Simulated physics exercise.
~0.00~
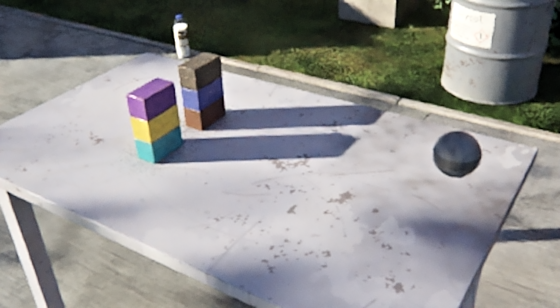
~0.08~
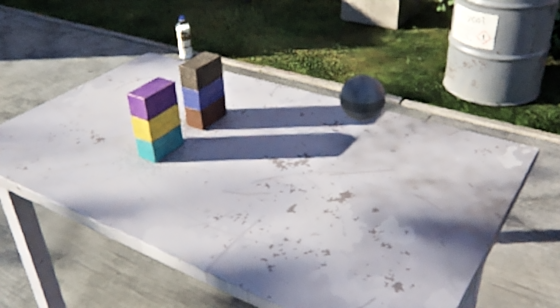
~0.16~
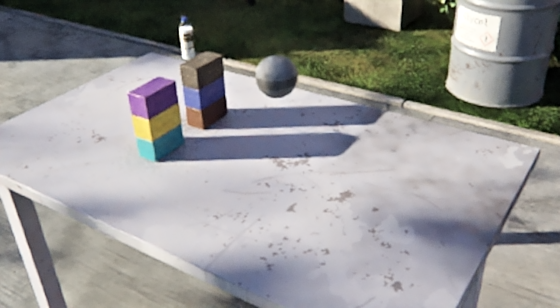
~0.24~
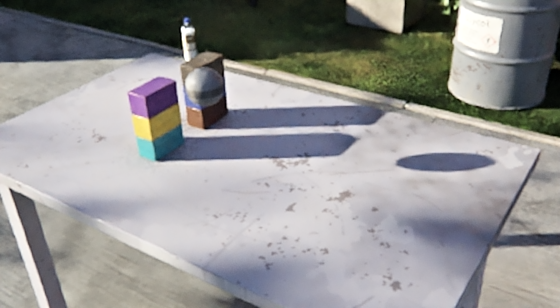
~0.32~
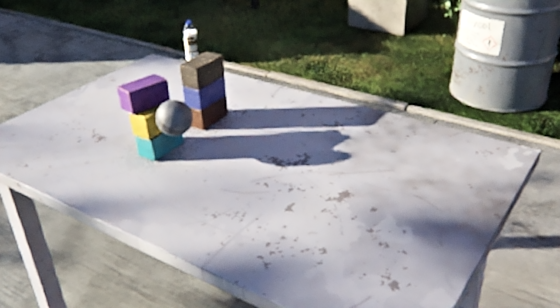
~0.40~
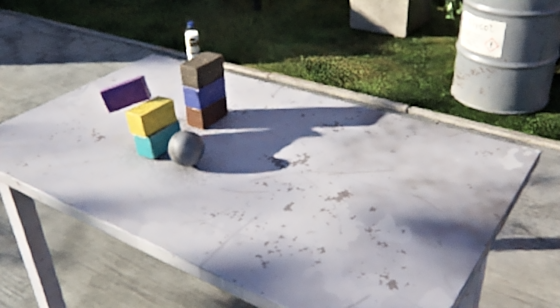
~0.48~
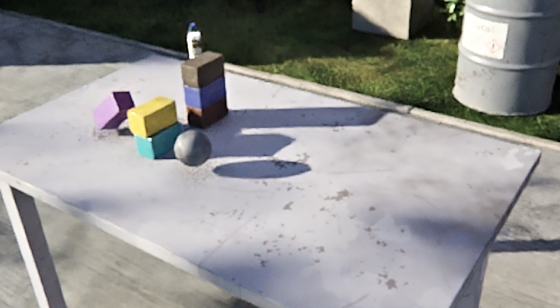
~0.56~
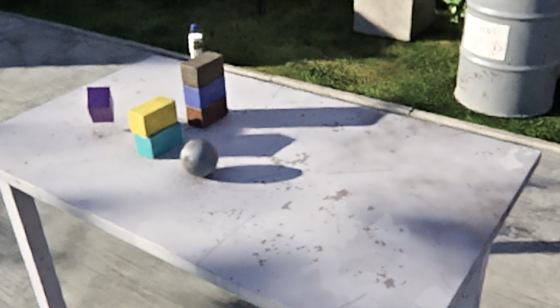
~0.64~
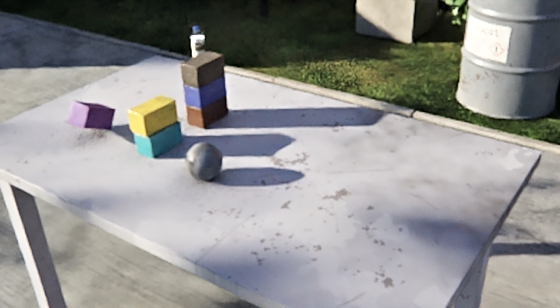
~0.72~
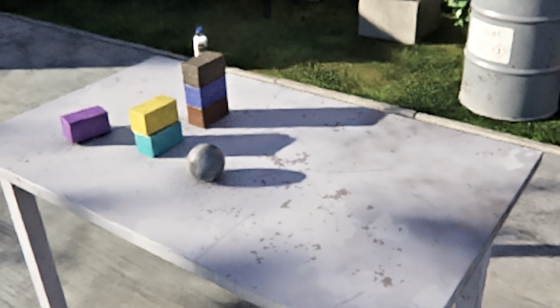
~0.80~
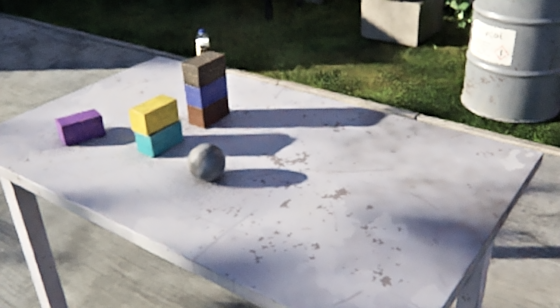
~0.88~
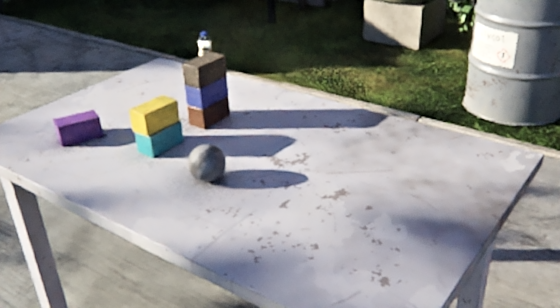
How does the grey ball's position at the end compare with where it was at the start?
At the start the grey ball is over at the right side of the table. By the end it rests on the tabletop much further left, just in front of the block stacks.
